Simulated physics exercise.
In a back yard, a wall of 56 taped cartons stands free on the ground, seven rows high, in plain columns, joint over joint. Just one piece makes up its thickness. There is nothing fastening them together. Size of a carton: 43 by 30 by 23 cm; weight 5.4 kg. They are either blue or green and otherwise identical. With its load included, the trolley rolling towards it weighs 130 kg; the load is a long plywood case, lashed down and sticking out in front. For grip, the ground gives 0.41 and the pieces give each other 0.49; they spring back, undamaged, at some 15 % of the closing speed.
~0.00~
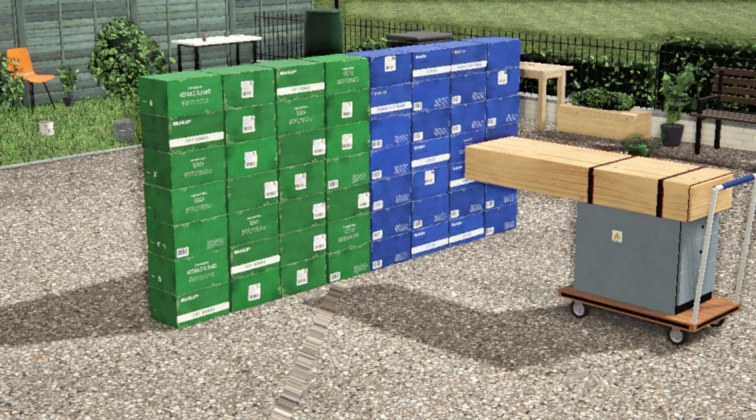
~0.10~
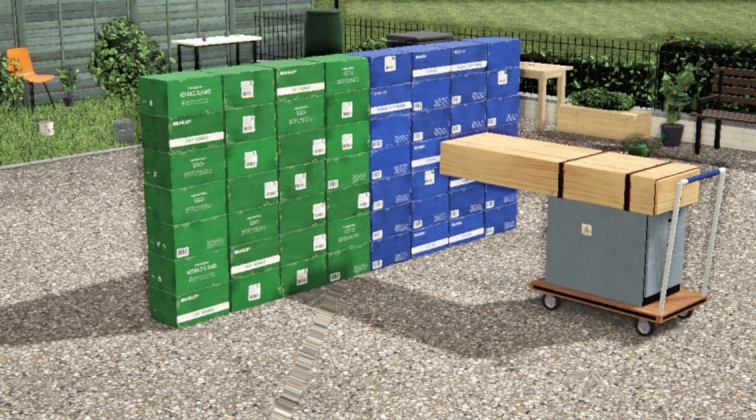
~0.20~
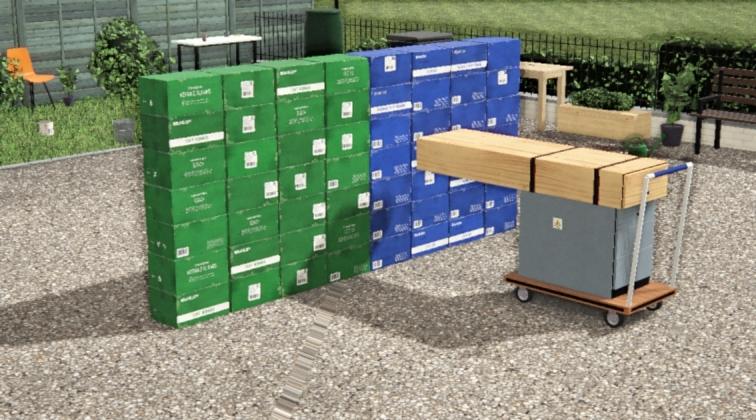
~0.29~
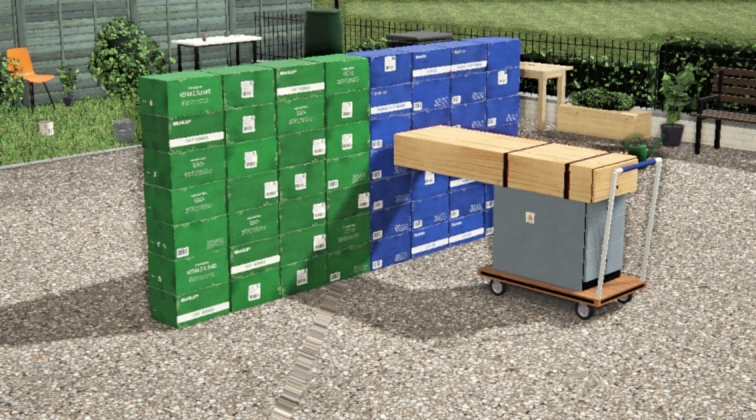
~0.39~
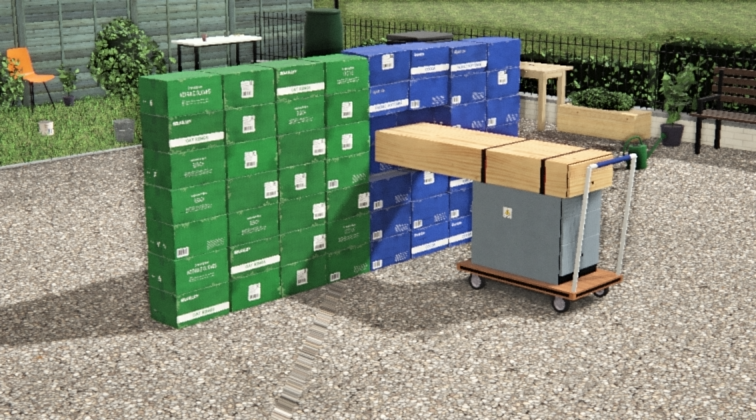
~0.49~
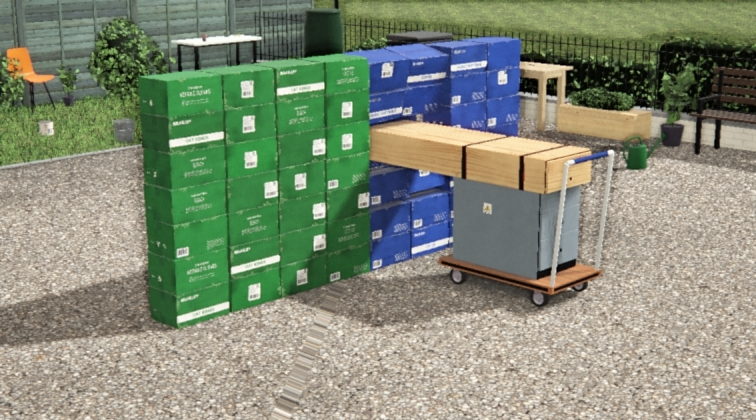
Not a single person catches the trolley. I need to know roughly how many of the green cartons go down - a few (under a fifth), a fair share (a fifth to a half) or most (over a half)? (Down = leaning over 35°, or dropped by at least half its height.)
A few, under a fifth.
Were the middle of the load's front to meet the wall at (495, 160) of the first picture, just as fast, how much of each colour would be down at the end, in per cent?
Blue 40%, green 0%.
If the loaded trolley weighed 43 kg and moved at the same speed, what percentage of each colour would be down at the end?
Down at the end: Blue 50 per cent, green 0 per cent.
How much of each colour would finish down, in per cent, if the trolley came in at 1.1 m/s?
Blue 50%, green 0%.
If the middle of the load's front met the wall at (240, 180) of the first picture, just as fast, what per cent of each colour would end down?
Result - blue: 0 %; green: 30 %.
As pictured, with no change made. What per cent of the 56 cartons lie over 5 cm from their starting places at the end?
I make it 25 per cent.
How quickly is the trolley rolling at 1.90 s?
I'd put it at roughly 0.1 m/s.
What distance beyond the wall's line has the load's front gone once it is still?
Something like 155 cm.
By 0.62 s, load 54 cm past the wall's line, still rolling; none of the 28 green cartons down (6 of 56 in all colours); top green carton unmoved; top blue carton tilted 31°, 13 cm lower.
By 0.92 s, load 97 cm past the wall's line, still rolling; none of the 28 green cartons down (9 of 56 in all colours); top green carton unmoved; top blue carton on its side.
By 1.26 s, load 1.29 m past the wall's line, still rolling; none of the 28 green cartons down (8 of 56 in all colours); top green carton unmoved; top blue carton on its side.
By 1.90 s, load 1.57 m past the wall's line, still rolling; none of the 28 green cartons down (9 of 56 in all colours); top green carton unmoved; top blue carton on its side.
When it is over (3.0 s), load 1.57 m past the wall's line, stopped; none of the 28 green cartons down (9 of 56 in all colours); top green carton unmoved; top blue carton on its side. That is 0 per cent. In pixels of the last frame, middles, top green carton near (333, 74), top blue carton near (156, 258).
